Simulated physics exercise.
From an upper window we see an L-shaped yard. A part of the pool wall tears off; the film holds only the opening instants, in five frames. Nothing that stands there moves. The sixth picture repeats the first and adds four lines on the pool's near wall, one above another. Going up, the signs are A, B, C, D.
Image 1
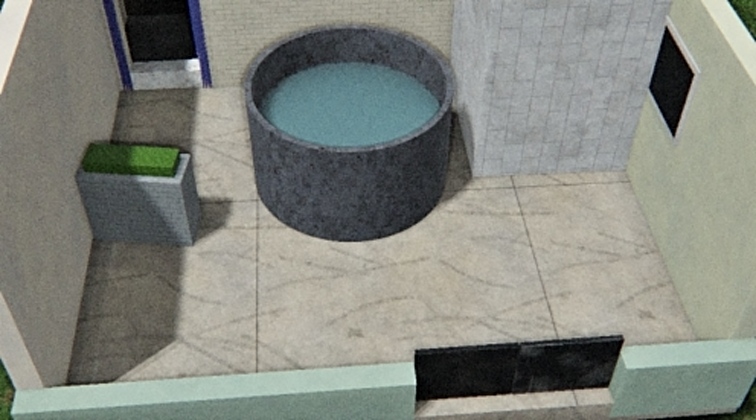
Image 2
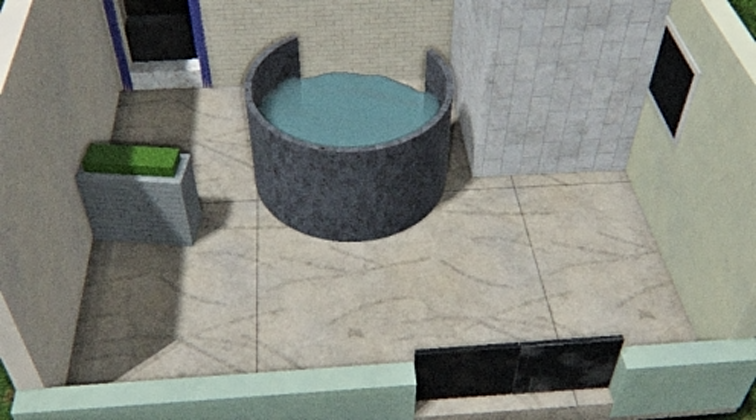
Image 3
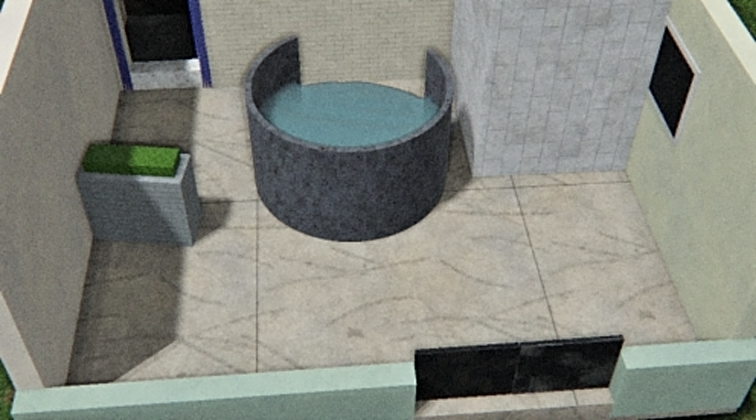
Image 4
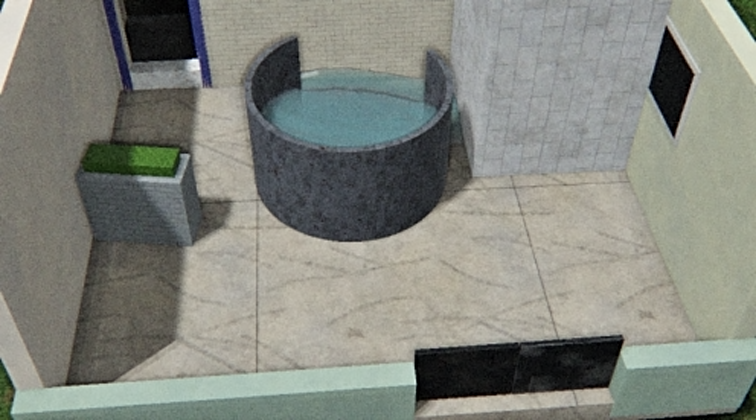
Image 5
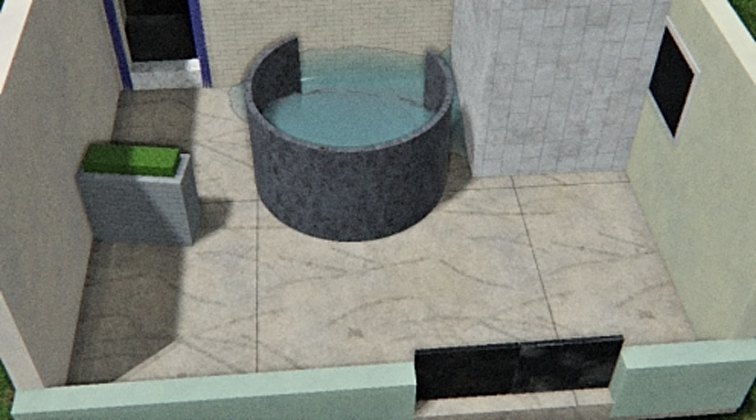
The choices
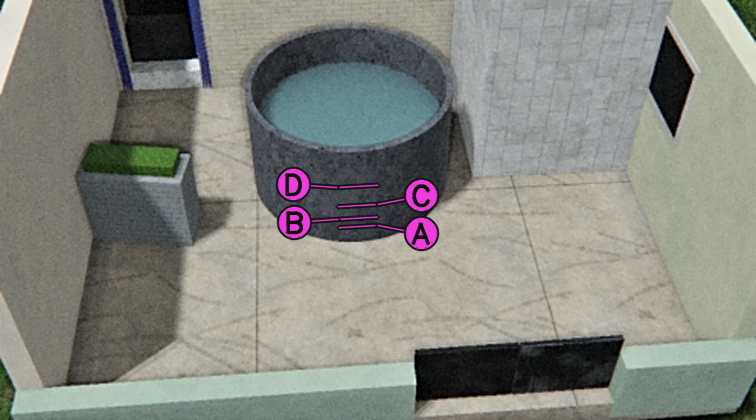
A round, dark grey pool of blue-green water stands against the back wall of a walled, paved yard, seen from above through a still camera. A grey planter topped with green sits at left near a blue-framed doorway, with a pale tiled block right of the pool and a dark gate in front. The pool's rear wall section vanishes, and water spreads out thinly behind it.
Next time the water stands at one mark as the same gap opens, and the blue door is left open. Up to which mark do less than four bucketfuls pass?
Choose D.
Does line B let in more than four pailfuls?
No, not at all.
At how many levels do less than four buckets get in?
All four.
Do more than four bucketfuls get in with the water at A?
No, not at all.
On the marked copy, A at (358, 226); B at (358, 218); C at (357, 205); D at (357, 186); from the bottom up A, B, C, D.
With A, nothing gets over.
With B, nothing gets over.
With C, nothing gets over.
With D, a splash gets over, under a bucket.
